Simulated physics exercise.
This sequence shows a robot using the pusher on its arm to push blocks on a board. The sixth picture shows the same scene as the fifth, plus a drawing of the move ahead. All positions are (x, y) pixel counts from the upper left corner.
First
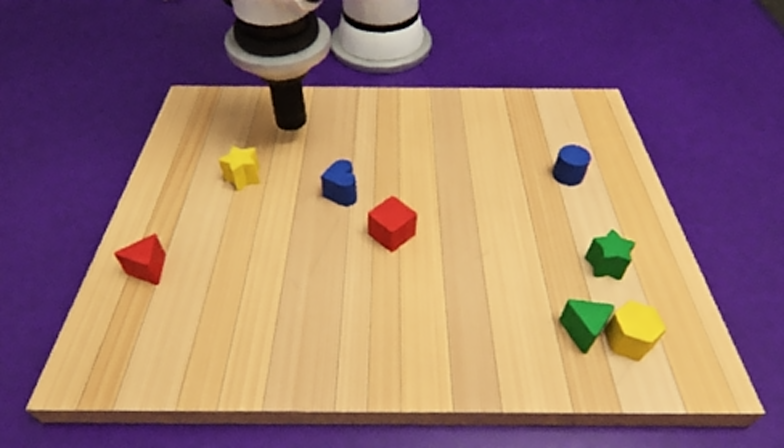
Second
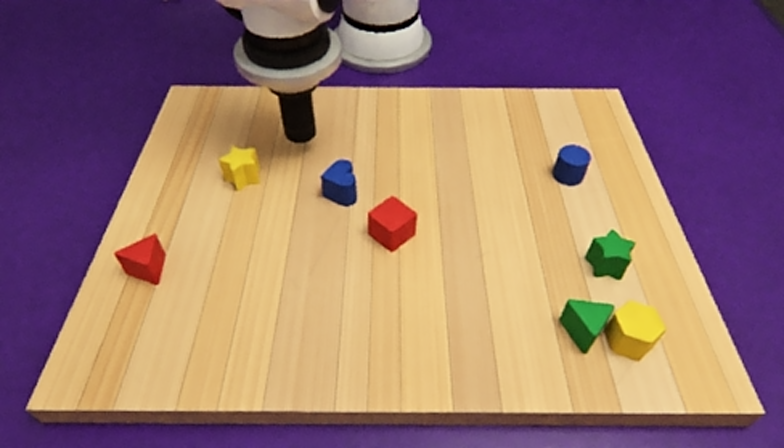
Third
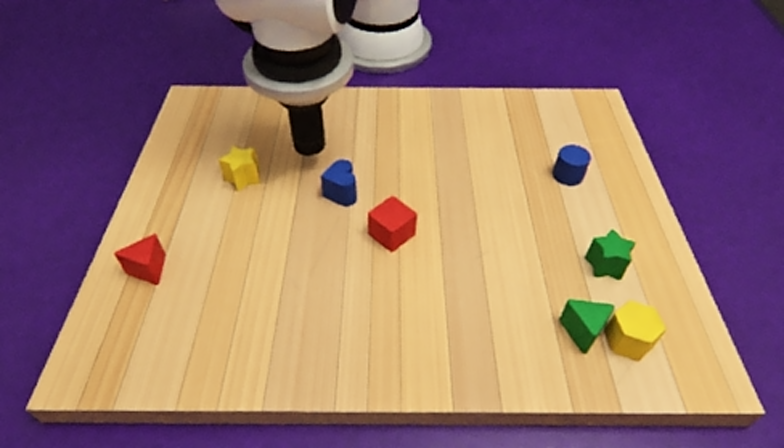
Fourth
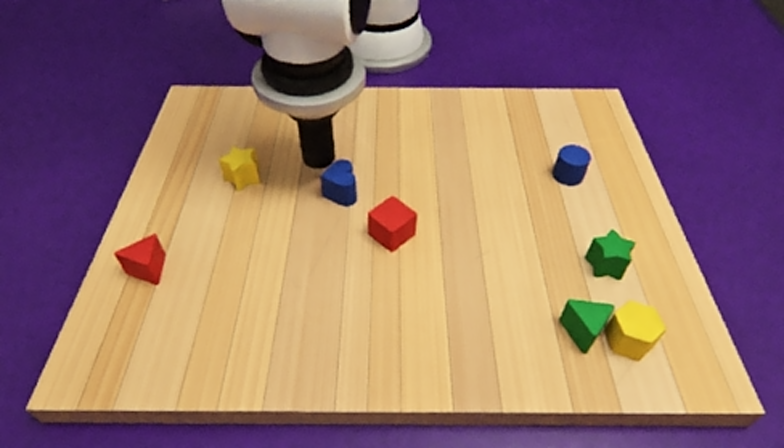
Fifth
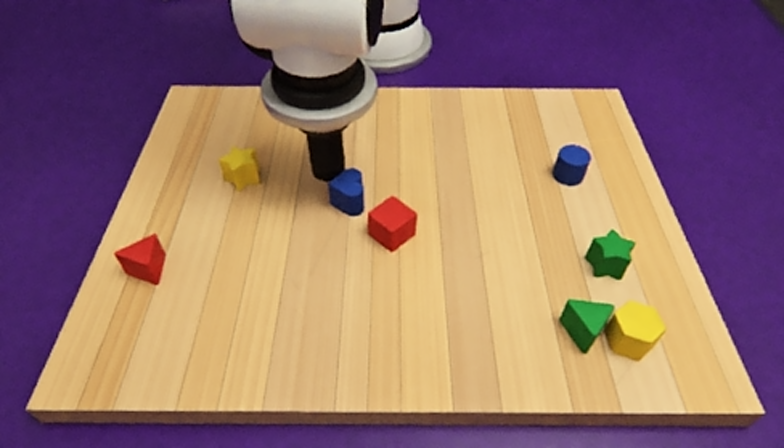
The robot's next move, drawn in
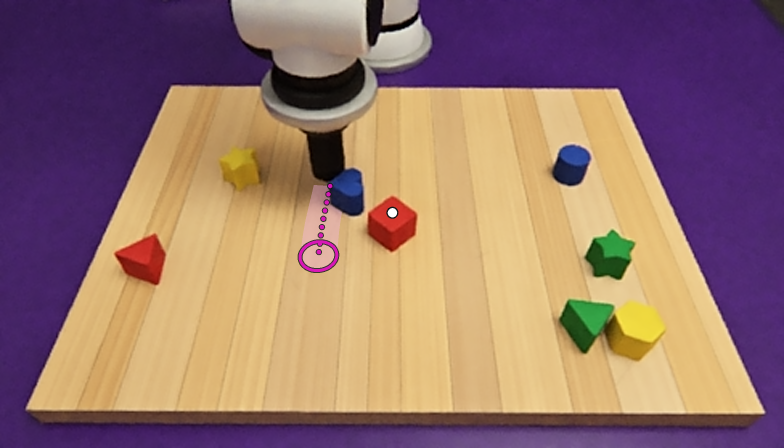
In the video, a robot arm with a black pusher moves down and to the right over a wooden board of colored blocks, then nudges the blue heart-shaped block slightly toward the red block while the other blocks stay still.
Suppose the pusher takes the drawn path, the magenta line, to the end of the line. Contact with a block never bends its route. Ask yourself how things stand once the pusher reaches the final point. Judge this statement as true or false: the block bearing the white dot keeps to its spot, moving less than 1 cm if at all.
My answer: True.
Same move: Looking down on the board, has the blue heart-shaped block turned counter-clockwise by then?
The answer is yes.
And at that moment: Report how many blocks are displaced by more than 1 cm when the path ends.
The push will move one block.
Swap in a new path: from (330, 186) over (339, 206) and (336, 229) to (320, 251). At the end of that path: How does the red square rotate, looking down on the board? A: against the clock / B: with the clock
The answer is A.
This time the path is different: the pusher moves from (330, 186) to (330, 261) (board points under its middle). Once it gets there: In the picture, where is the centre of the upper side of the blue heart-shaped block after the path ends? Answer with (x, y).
The middle of its upper face should be somewhere near (361, 202).
Drawn move, straight from (330, 186) to (318, 256); the dot is on the red square.
On the path given first. One third of the way, pusher at (324, 193); blue heart-shaped block at (355, 192), turned 25° anticlockwise.
Two thirds of the way, pusher at (319, 217); blue heart-shaped block at (355, 194), turned 35° anticlockwise.
At the end, pusher at (316, 241); blue heart-shaped block at (355, 194), turned 35° anticlockwise; red square still.
